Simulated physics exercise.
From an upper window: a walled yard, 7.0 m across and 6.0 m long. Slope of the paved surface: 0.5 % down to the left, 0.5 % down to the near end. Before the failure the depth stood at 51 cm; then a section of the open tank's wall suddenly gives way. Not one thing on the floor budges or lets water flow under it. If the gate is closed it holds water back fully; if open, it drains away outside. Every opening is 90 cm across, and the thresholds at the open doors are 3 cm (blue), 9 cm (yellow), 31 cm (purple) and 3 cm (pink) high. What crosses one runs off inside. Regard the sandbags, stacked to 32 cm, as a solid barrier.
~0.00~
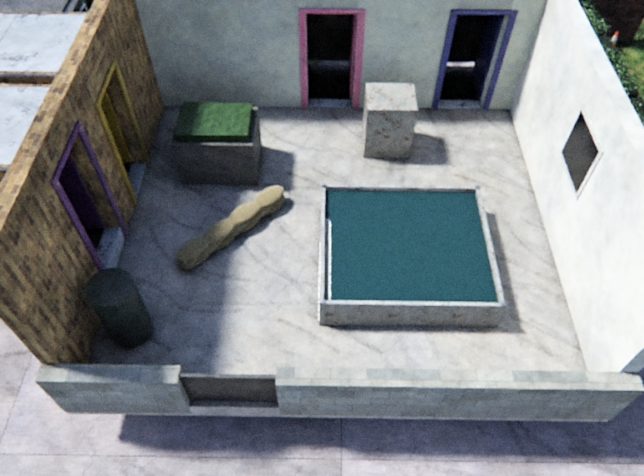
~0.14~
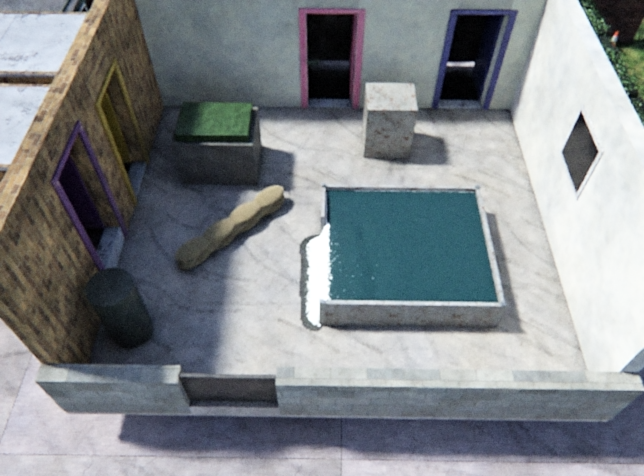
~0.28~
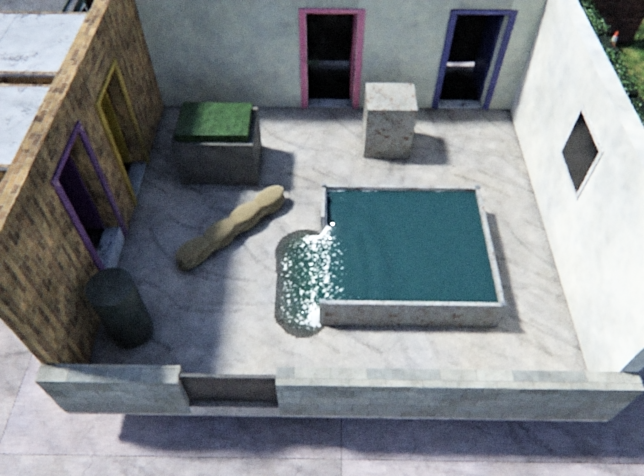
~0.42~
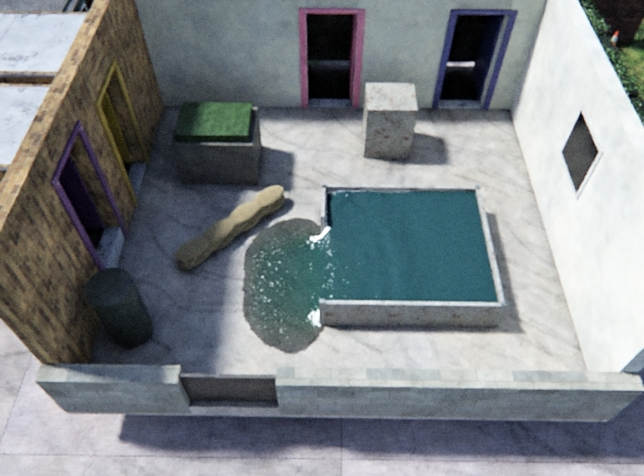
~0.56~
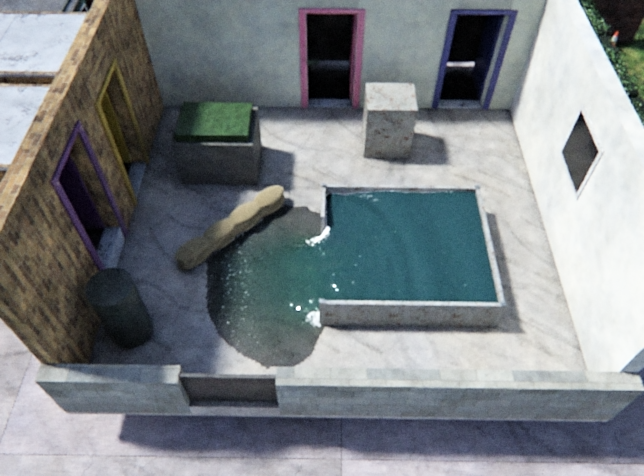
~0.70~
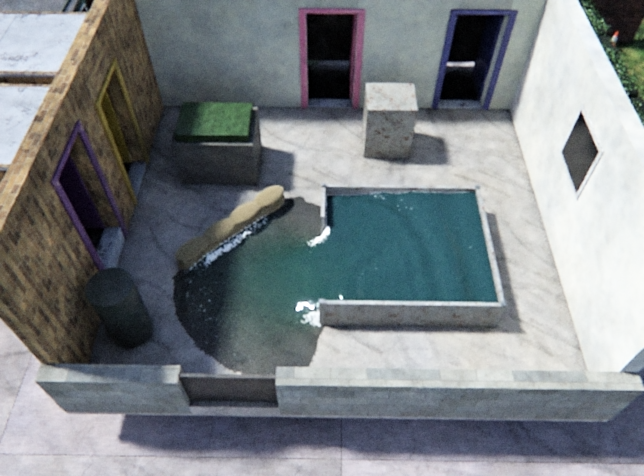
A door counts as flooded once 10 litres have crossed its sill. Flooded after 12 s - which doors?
Blue door: Yes. Yellow door: No. Purple door: No. Pink door: Yes.
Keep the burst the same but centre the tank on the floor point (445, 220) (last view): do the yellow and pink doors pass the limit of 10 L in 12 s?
Then: Yellow not over, pink above.
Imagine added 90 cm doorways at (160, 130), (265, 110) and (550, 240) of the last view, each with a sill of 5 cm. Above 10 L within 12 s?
Well, the first is on the high side, the second is on the low side, and the third is on the low side.
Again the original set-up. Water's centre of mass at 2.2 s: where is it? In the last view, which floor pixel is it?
Near (310, 284).
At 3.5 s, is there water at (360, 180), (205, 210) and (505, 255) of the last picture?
First spot submerged, second submerged, third not yet wet.
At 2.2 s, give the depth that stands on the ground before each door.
Centimetres: Blue 0 / yellow 0 / purple 15 / pink 0.
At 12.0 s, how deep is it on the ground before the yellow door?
Close to 7.5 cm of depth.
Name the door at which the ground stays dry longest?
Last comes the blue one.
After 1.4 s water covers 20 % of the floor and is deepest (36 cm) near (152, 318); blue door not reached, yellow door not reached, purple door 6 cm at the sill, 0 L in, pink door not reached.
After 2.2 s water covers 25 % of the floor and is deepest (42 cm) near (83, 388); blue door not reached, yellow door not reached, purple door 15 cm at the sill, 0 L in, pink door not reached.
After 3.5 s water covers 40 % of the floor and is deepest (38 cm) near (83, 388); blue door not reached, yellow door 3 cm at the sill, 0 L in, purple door 19 cm at the sill, 0 L in, pink door not reached.
After 7.0 s water covers 80 % of the floor and is deepest (18 cm) near (561, 394); blue door not reached, yellow door 5 cm at the sill, 0 L in, purple door 12 cm at the sill, 0 L in, pink door 6 cm at the sill, 9 L in.
After 12.0 s water covers 95 % of the floor and is deepest (12 cm) near (410, 138); blue door 10 cm at the sill, 21 L in, yellow door 7 cm at the sill, 1 L in, purple door 8 cm at the sill, 0 L in, pink door 6 cm at the sill, 58 L in.
